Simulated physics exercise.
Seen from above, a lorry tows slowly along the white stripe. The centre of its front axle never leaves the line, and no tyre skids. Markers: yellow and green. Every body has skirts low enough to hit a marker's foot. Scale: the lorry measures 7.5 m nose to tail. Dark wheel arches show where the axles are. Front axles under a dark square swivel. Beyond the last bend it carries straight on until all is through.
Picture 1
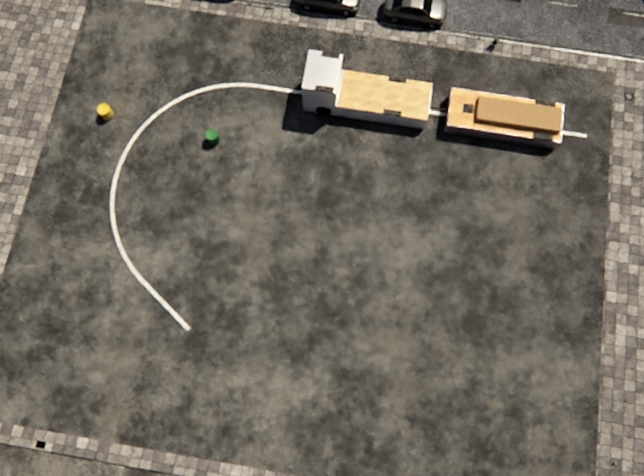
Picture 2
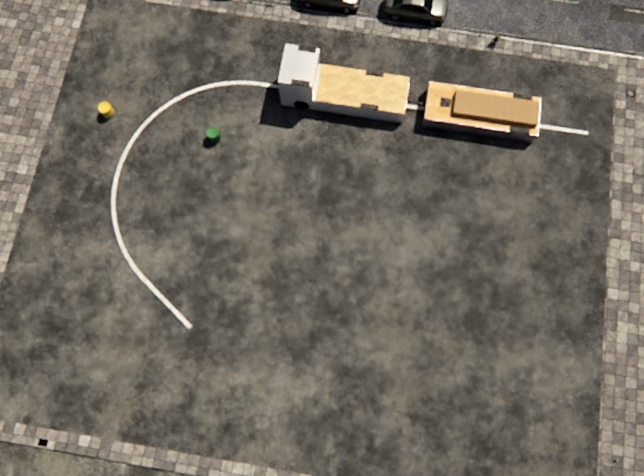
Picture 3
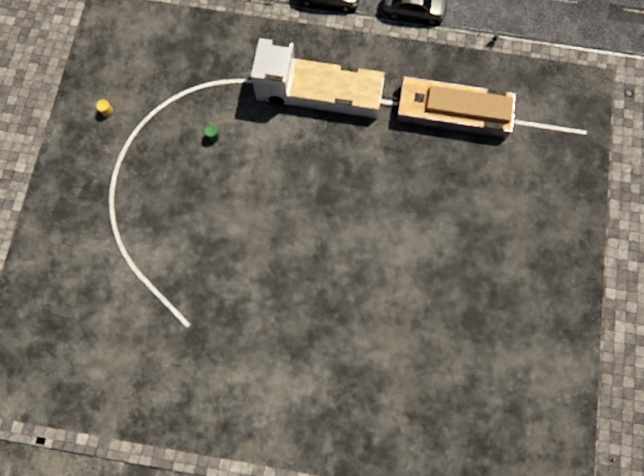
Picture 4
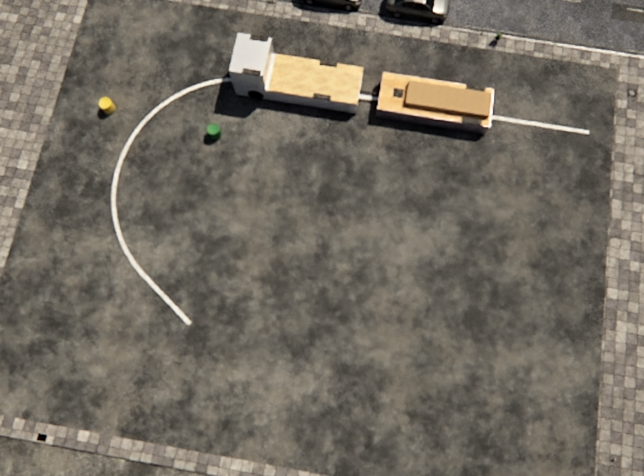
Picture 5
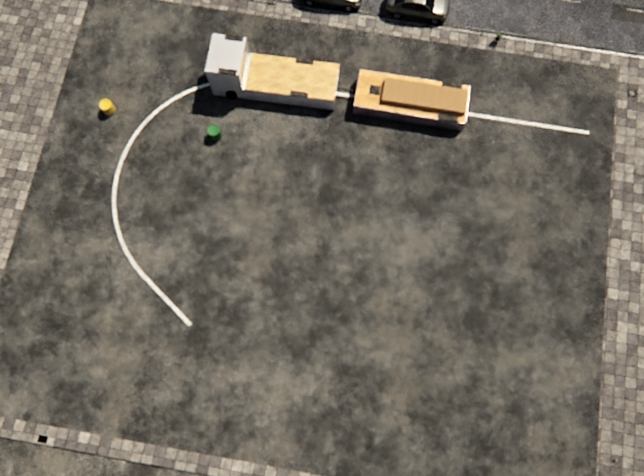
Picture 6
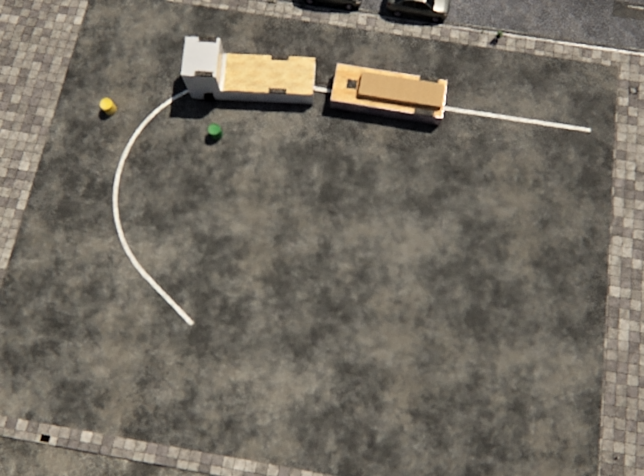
A dark, mottled paved lot edged with lighter paving blocks is seen from high above, with parked cars along a road at the top. A white-cabbed lorry with a tan bed tows one orange-tan trailer on a curving white stripe, right of small yellow and green markers. The lorry rolls slowly left along the stripe, its cab just beginning to turn down toward the bend, while the trailer follows.
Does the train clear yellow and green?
Yellow escapes, green gets knocked.
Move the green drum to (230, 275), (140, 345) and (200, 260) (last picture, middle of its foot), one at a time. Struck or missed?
First clear, second clear, third struck.
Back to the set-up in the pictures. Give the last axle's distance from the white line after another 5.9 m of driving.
Some 0 cm off it.
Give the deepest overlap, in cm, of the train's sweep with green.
About: Green 20.
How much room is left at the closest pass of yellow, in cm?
Yellow 20.
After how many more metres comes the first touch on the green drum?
After some 14.5 m.
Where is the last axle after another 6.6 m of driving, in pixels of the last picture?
Around (327, 82).
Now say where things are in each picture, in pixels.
In the first picture, nose (309, 83); last axle (544, 120); still straight; yellow (106, 112), green (213, 137); 1 trailer.
In the second picture, nose (286, 77); last axle (521, 114); still straight.
In the third picture, nose (261, 72); last axle (495, 109); still straight.
In the fourth picture, nose (240, 67); last axle (474, 105); still straight.
In the fifth picture, nose (216, 67); last axle (450, 102); turned 2°.
In the sixth picture, nose (192, 70); last axle (427, 96); turned 6°; yellow (109, 107), green (216, 132).
With 5.2 m more driven, the last axle is at (347, 84) of the last picture, on the line; yellow has been passed with 20 cm to spare.
With 8.6 m more driven, the last axle is at (299, 80) of the last picture, 25 cm off the line.
With 14.7 m more driven, the last axle is at (223, 95) of the last picture, 165 cm off the line; the trailer has hit green.
With 34.5 m more driven, the last axle is at (222, 339) of the last picture, 70 cm off the line; 1 of 2 struck in all.
